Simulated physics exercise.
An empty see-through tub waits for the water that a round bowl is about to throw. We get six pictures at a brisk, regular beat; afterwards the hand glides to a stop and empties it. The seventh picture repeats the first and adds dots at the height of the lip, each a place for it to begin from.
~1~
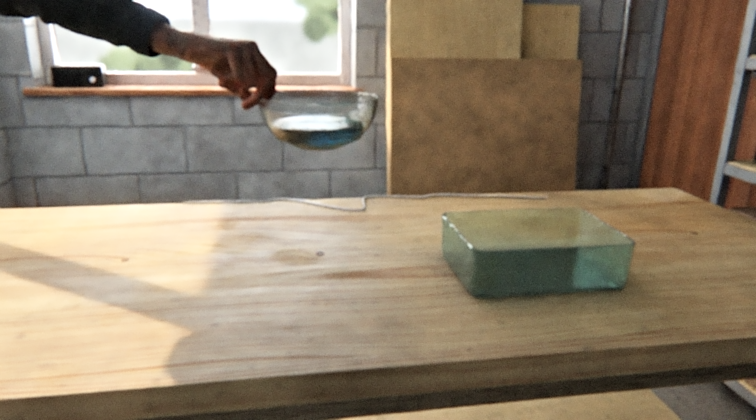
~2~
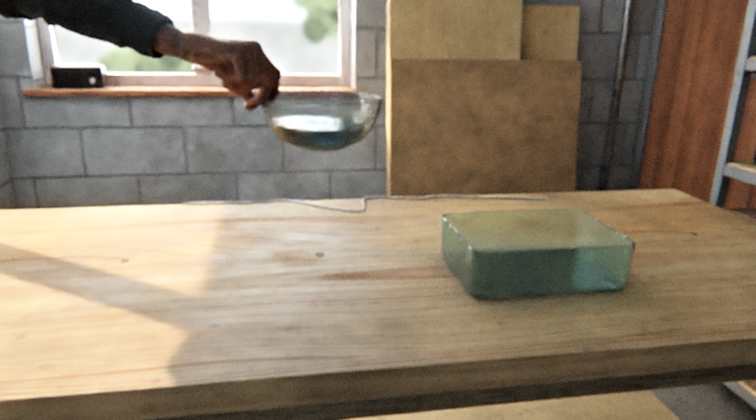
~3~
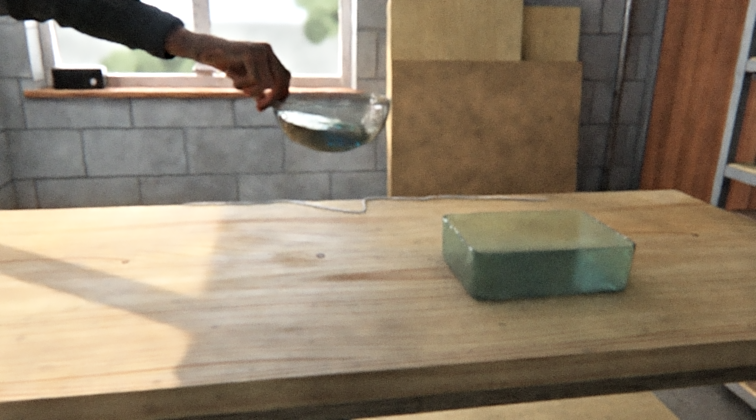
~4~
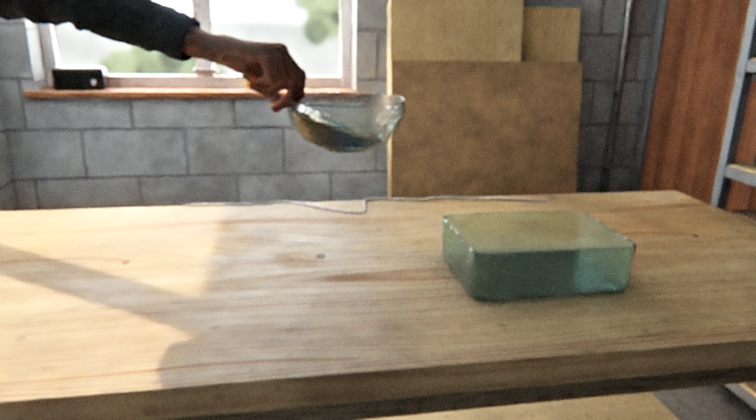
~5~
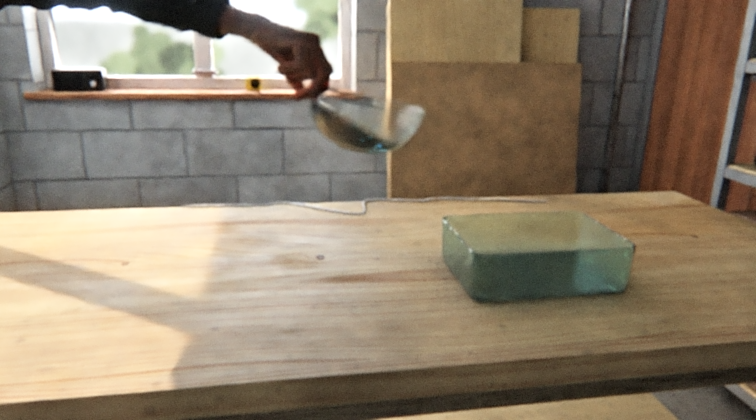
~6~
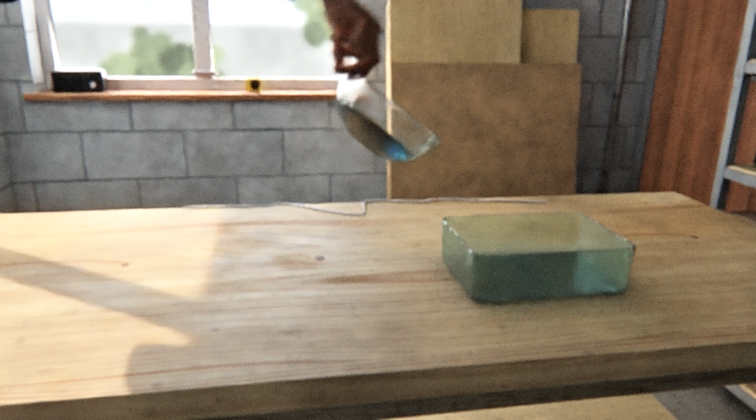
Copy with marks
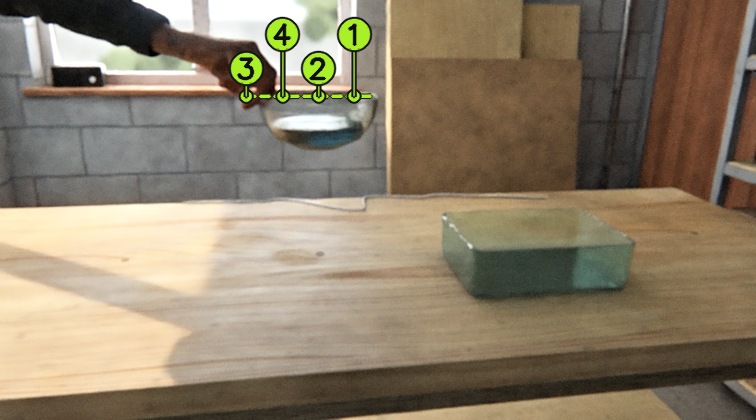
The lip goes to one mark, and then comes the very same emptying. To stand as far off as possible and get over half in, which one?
It is 1.
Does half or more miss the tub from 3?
Yes, it does.
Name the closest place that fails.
2.
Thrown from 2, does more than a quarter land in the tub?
No.
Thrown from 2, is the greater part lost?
Yes, it does.
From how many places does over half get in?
One.
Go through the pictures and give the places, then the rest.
The first picture shows upright, lip at (375, 96); tub from (469, 296) to (624, 286); nothing has left yet.
The second picture shows upright, lip at (379, 97); nothing has left yet.
The third picture shows upright, lip at (388, 98); nothing has left yet.
The fourth picture shows upright, lip at (403, 98); nothing has left yet.
The fifth picture shows tipped about 11°, lip at (422, 110); nothing has left yet.
The sixth picture shows tipped about 37°, lip at (437, 138); nothing has left yet.
On the marked copy, 1 at (354, 96); 2 at (318, 96); 3 at (246, 96); 4 at (282, 96).
With 1, about 65 % lands in the tub, 20 % falls short and 15 % goes beside or beyond.
With 2, about 18 % lands in the tub, 77 % falls short and 5 % goes beside or beyond.
With 3, about 0 % lands in the tub, 100 % falls short.
With 4, about 0 % lands in the tub, 98 % falls short.
